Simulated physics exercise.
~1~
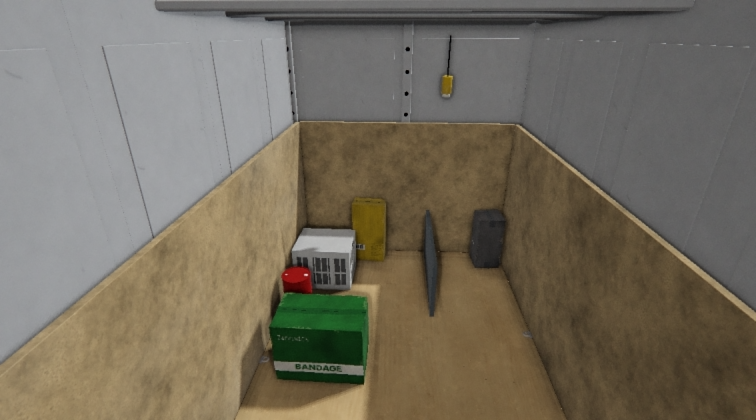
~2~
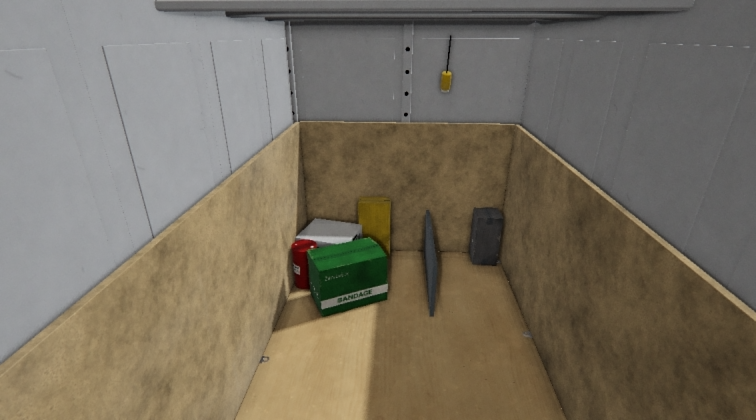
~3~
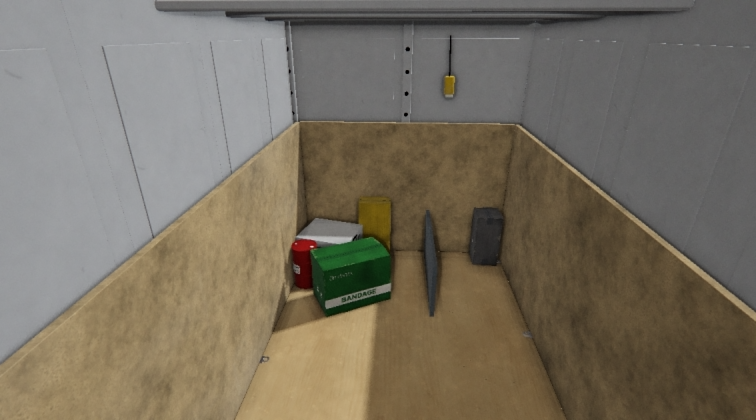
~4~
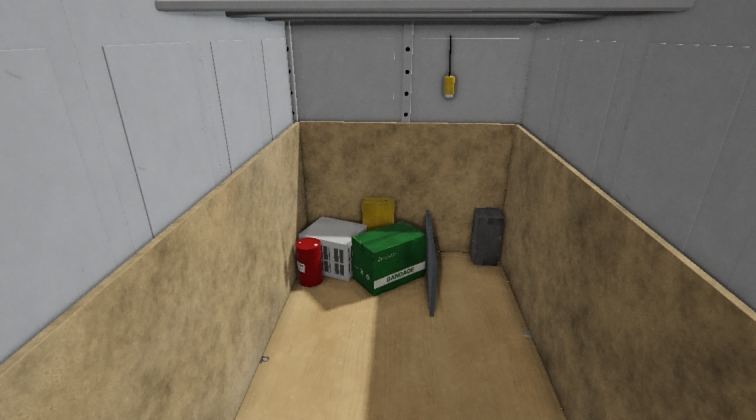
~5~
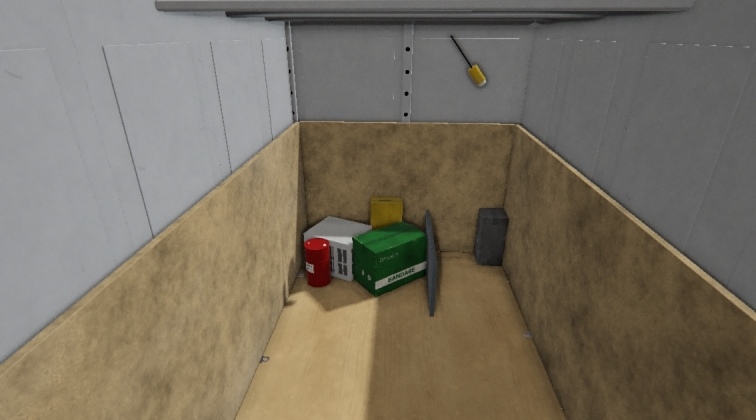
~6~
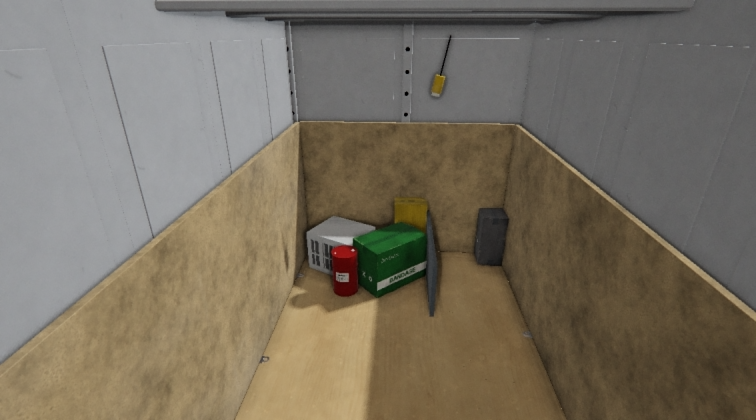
The footage shows a walled cargo bay where a green bandages box slides forwards, then right beside a low grey board, while the red canister, white chest and yellow box shift rightwards and a lamp swings; all end upright, the grey box still near the right wall.
